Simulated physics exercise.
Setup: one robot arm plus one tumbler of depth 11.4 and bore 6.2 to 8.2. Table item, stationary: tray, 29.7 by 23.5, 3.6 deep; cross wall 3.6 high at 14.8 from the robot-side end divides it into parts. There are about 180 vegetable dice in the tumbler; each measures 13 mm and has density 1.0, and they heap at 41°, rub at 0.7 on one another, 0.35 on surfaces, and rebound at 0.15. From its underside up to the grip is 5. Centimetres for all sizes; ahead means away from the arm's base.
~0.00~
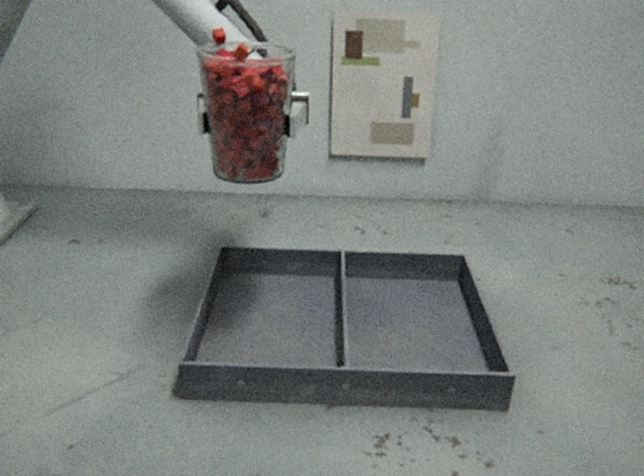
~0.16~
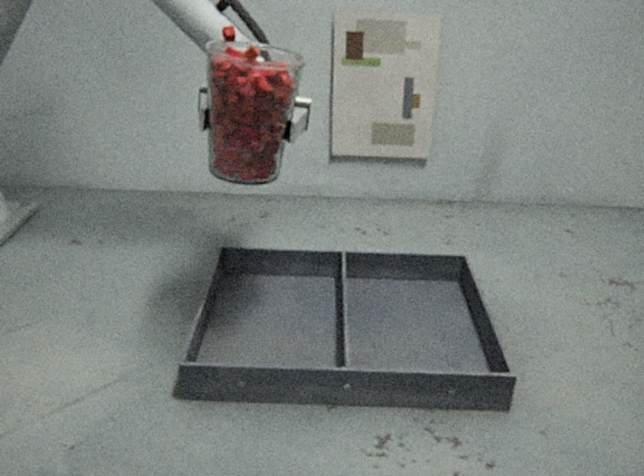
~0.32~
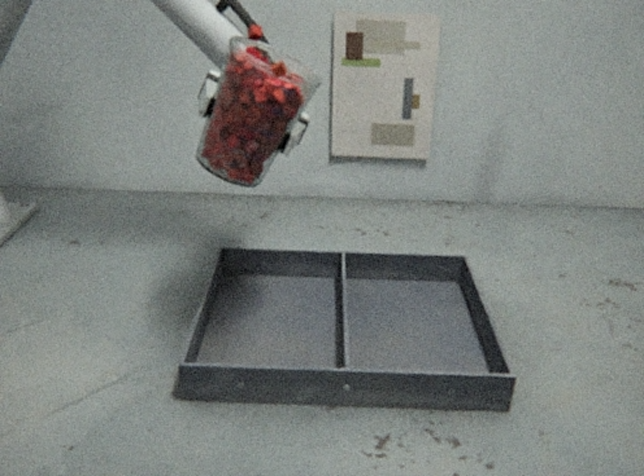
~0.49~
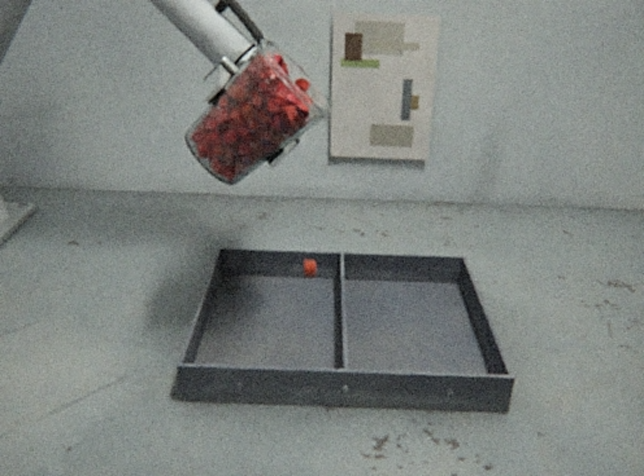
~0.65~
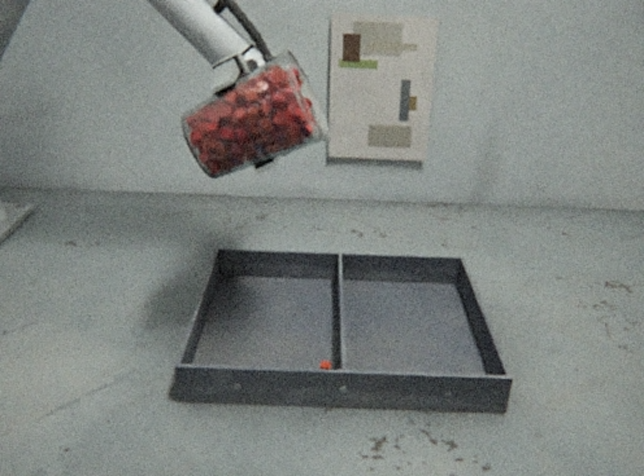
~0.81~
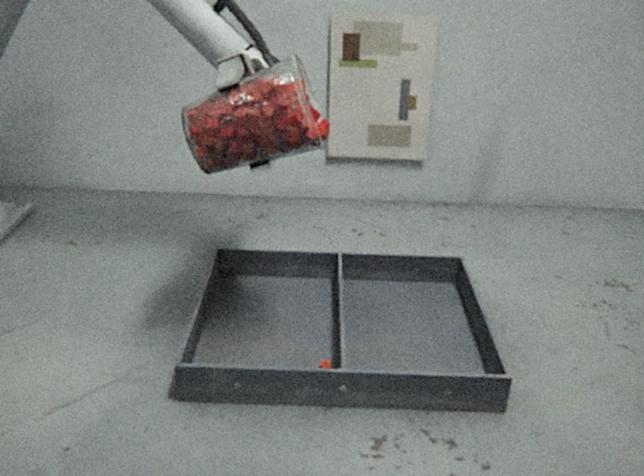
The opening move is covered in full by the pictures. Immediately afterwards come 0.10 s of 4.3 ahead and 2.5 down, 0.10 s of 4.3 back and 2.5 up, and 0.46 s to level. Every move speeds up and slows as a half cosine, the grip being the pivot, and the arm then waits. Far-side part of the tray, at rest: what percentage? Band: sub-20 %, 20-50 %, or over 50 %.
Band: Sub-20 %.
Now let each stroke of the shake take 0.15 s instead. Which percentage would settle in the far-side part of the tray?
It would come to roughly 5 %.
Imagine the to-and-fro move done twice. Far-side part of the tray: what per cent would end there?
Then roughly 25 percent.
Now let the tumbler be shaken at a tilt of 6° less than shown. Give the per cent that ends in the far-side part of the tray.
Roughly 10 percent.
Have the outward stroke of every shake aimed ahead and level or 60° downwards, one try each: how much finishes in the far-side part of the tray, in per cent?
Result: Approx. 40 % and 5 %, one try each.
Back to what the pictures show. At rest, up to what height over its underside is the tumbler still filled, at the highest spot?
Height at rest: Approx. 11.0 cm.
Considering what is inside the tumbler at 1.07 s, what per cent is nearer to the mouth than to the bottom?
Around 50 per cent of it.
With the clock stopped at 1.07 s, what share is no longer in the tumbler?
Share gone: Around 15 %.
After 1.07 s, tilted 66° forward, highest piece 26 above the table; 151 in the tumbler, 1 in the robot-side part, 1 in the far-side part, 27 in flight or on a rim.
After 1.34 s, tilted 13° forward, highest piece 29 above the table; 149 in the tumbler, 22 in the far-side part, 9 in the robot-side part.
After 1.67 s, level, highest piece 29 above the table; 149 in the tumbler, 22 in the far-side part, 9 in the robot-side part.
After 2.72 s, level, highest piece 29 above the table; 149 in the tumbler, 22 in the far-side part, 9 in the robot-side part.
At rest, 149 in the tumbler, 22 in the far-side part, 9 in the robot-side part. That is 12 % in the far-side part of the tray.
